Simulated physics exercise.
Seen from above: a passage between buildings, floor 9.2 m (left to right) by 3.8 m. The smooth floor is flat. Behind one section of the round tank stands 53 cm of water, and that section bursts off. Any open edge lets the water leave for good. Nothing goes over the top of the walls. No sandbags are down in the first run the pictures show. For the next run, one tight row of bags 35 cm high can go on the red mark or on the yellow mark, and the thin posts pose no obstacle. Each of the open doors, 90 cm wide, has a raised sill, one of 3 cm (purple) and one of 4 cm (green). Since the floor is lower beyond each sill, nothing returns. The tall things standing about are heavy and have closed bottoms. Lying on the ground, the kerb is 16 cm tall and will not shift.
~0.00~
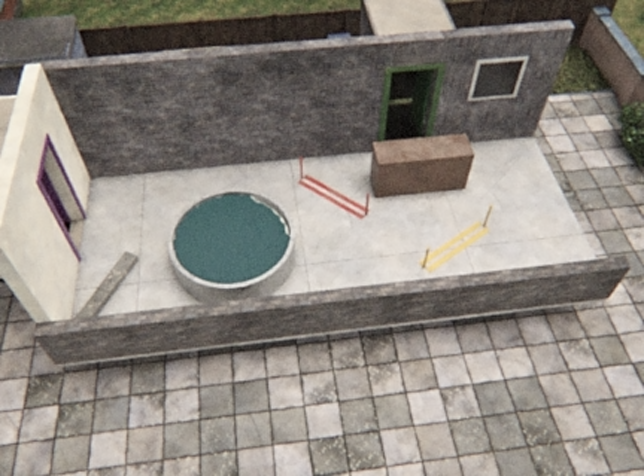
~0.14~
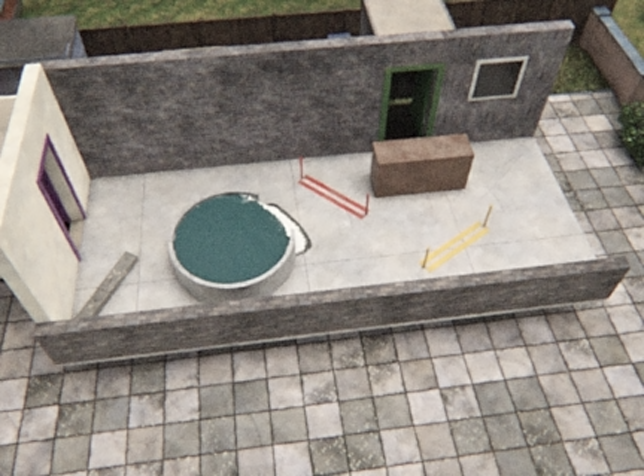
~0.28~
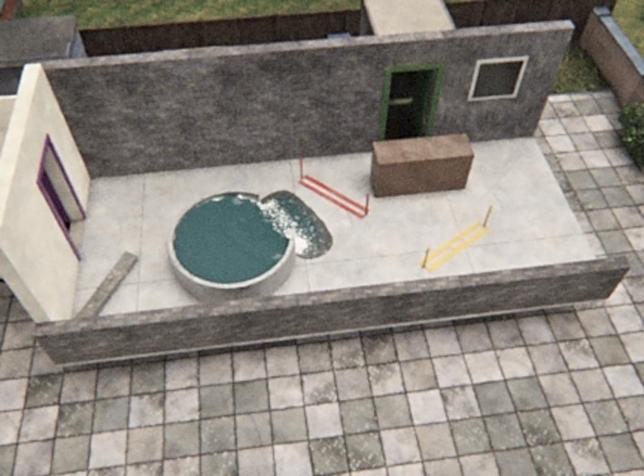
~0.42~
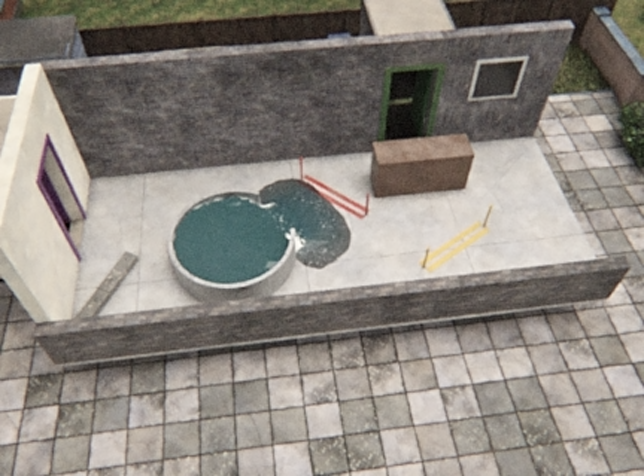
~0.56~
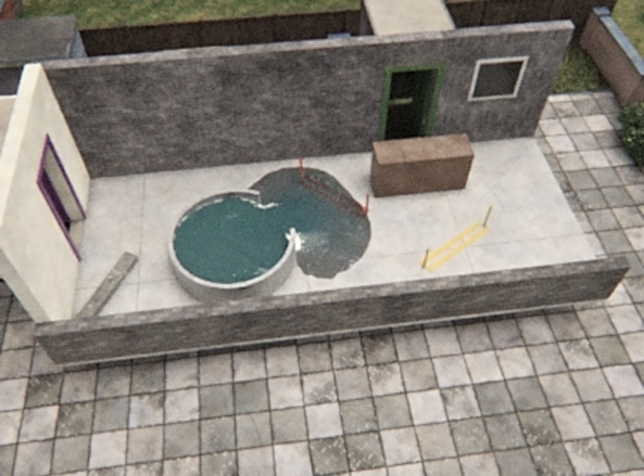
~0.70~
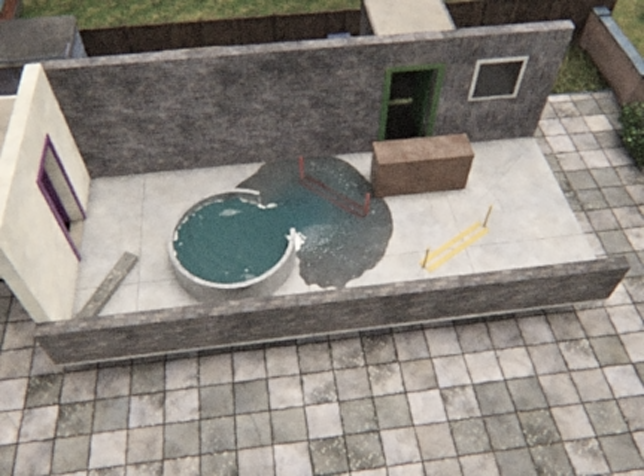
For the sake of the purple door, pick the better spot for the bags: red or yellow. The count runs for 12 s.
I would pick yellow.
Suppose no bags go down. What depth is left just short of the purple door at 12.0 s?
3.5 cm.
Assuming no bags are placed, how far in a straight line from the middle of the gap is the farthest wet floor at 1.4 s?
About 3.8 metres out.
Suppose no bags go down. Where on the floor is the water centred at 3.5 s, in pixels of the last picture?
The water's centre sits near (332, 216).
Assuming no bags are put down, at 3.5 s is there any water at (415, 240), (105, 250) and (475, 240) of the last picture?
Respectively: Covered, clear and covered.
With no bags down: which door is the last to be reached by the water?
The purple door.
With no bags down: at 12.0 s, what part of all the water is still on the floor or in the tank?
Roughly 48 per cent.
After 1.4 s water covers 25 % of the floor and is deepest (30 cm) near (368, 152) in the run without bags; in at the purple door, 0 L with no bags, 0 L with the row on red, 0 L on yellow.
After 2.2 s water covers 40 % of the floor and is deepest (29 cm) near (355, 166) in the run without bags; in at the purple door, 0 L with no bags, 0 L with the row on red, 0 L on yellow.
After 3.5 s water covers 60 % of the floor and is deepest (17 cm) near (342, 187) in the run without bags; in at the purple door, 0 L with no bags, 0 L with the row on red, 0 L on yellow.
After 7.0 s water covers 75 % of the floor and is deepest (9 cm) near (369, 191) in the run without bags; in at the purple door, 0 L with no bags, 23 L with the row on red, 0 L on yellow.
After 12.0 s water covers 85 % of the floor and is deepest (6 cm) near (72, 315) in the run without bags; in at the purple door, 2 L with no bags, 60 L with the row on red, 2 L on yellow.
